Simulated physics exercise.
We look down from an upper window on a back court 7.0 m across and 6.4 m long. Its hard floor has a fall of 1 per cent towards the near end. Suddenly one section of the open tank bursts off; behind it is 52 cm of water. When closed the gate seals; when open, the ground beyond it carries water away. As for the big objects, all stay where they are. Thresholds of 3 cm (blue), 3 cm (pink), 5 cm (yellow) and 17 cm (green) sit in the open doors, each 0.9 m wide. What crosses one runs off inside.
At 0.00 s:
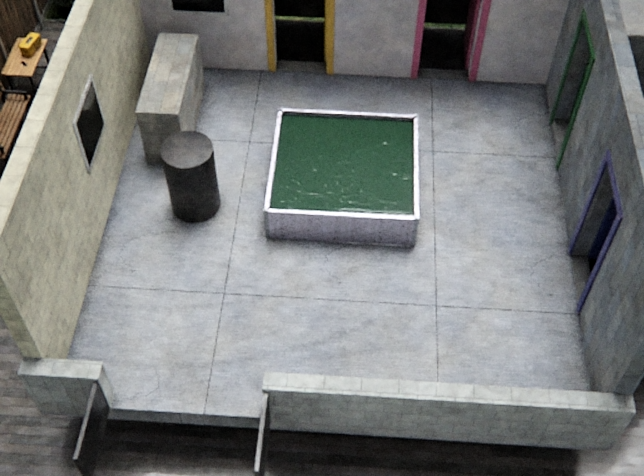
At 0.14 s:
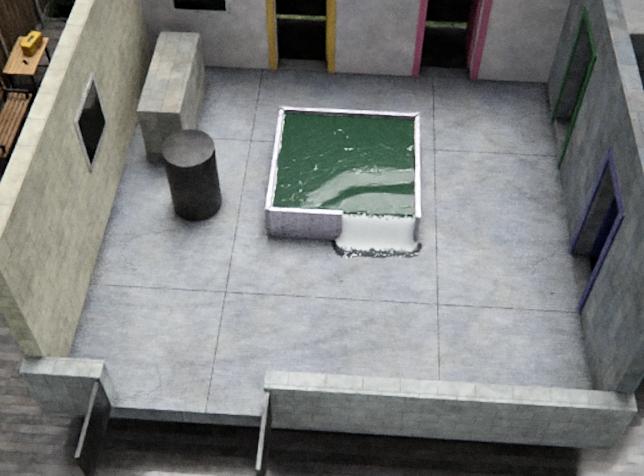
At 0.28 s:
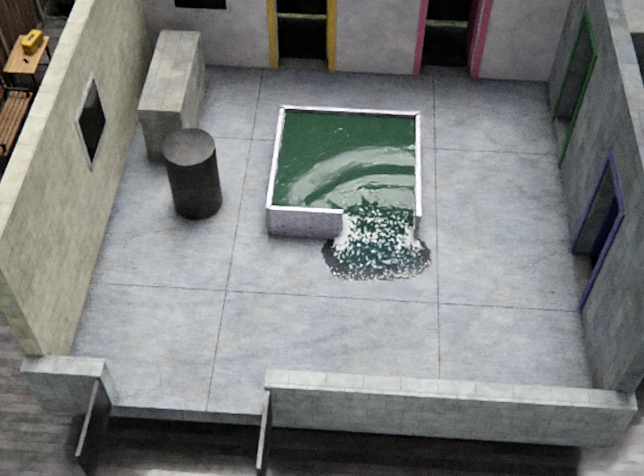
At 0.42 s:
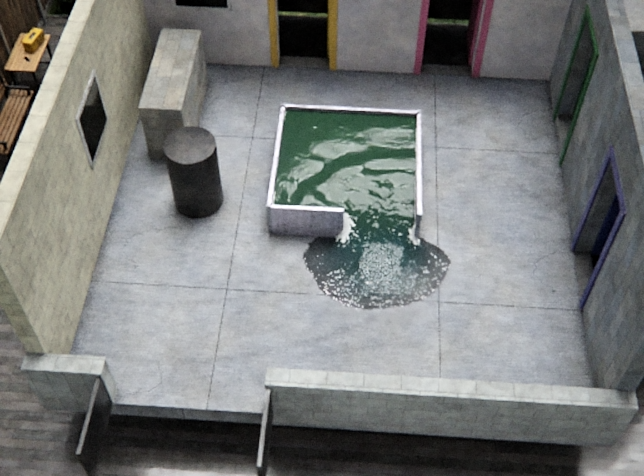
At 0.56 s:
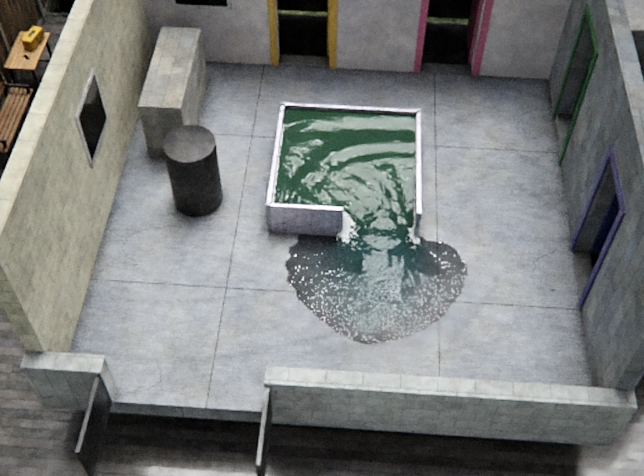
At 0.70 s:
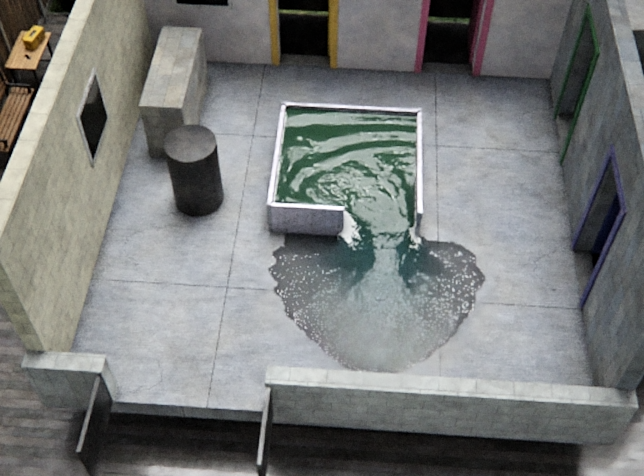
In a walled grey courtyard, green water lay still in a square open tank until part of its near side gave way, and the water poured out and spread across the floor towards the near wall.
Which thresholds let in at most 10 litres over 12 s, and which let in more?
The blue door lets in more; the pink door lets in more; the yellow door lets in at most that; the green door lets in at most that.
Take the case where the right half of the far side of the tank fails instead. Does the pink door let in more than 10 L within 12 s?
Pink: Exceeds.
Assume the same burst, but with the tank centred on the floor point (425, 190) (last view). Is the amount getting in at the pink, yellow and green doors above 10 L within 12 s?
Result - pink door does not exceed it, yellow door does not exceed it, green door does not exceed it.
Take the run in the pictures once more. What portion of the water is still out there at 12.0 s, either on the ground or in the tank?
Around 82 per cent of the water.
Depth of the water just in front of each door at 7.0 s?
In cm: Blue 7, pink 7, yellow 0, green 3.
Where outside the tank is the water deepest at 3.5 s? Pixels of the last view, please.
It's at about (590, 416) in the last picture.
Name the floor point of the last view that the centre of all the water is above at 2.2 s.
The water is centred near (370, 243).
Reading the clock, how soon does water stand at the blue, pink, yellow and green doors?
So blue at 2.8 s, pink at 6.0 s, yellow at 8.5 s, and green at 4.5 s.
After 1.4 s water covers 20 % of the floor and is deepest (30 cm) near (384, 246); blue door not reached, pink door not reached, yellow door not reached, green door not reached.
After 2.2 s water covers 25 % of the floor and is deepest (44 cm) near (590, 416); blue door not reached, pink door not reached, yellow door not reached, green door not reached.
After 3.5 s water covers 35 % of the floor and is deepest (26 cm) near (590, 416); blue door 7 cm at the sill, 0 L in, pink door not reached, yellow door not reached, green door not reached.
After 7.0 s water covers 75 % of the floor and is deepest (14 cm) near (562, 414); blue door 7 cm at the sill, 26 L in, pink door 7 cm at the sill, 2 L in, yellow door not reached, green door 3 cm at the sill, 0 L in.
After 12.0 s water covers 95 % of the floor and is deepest (8 cm) near (449, 406); blue door 5 cm at the sill, 48 L in, pink door 4 cm at the sill, 30 L in, yellow door 2 cm at the sill, 0 L in, green door 6 cm at the sill, 0 L in.
